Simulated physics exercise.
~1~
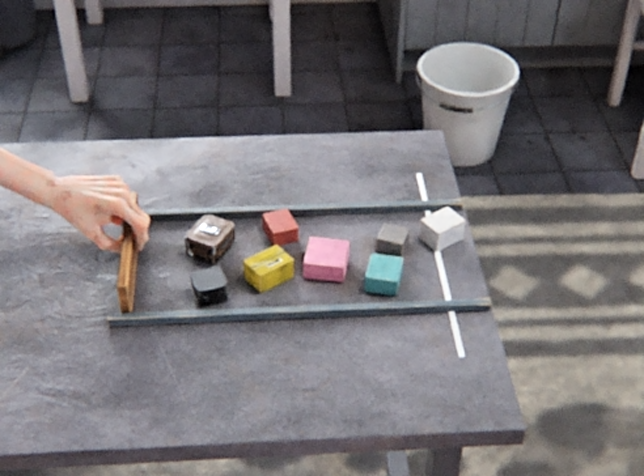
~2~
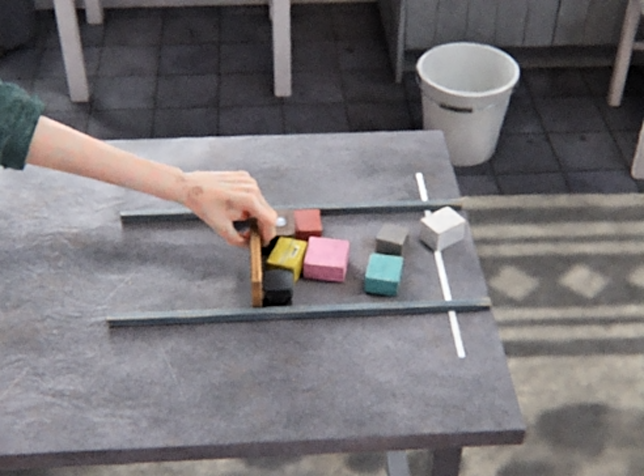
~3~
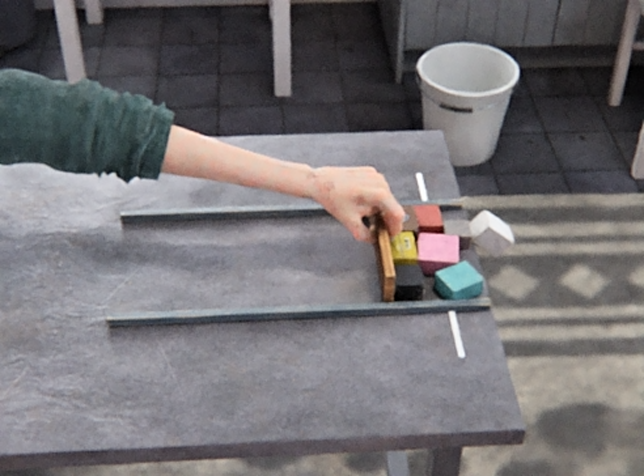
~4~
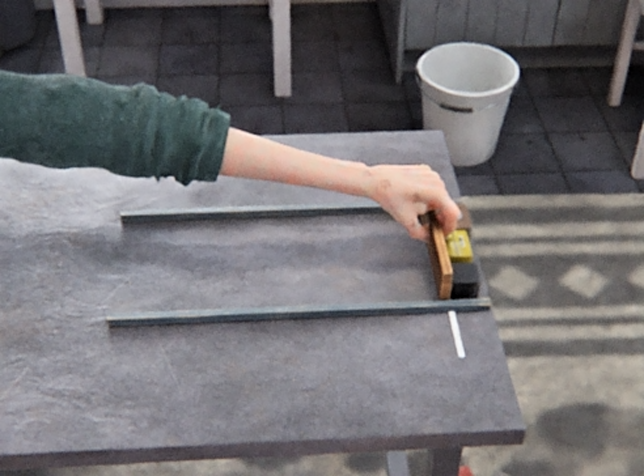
A wooden board, pushed right by a hand between two rails on a grey table, gathers a jumble of small coloured blocks and sweeps them toward the table's end, where most drop off, leaving yellow and black pieces against the board at the edge.
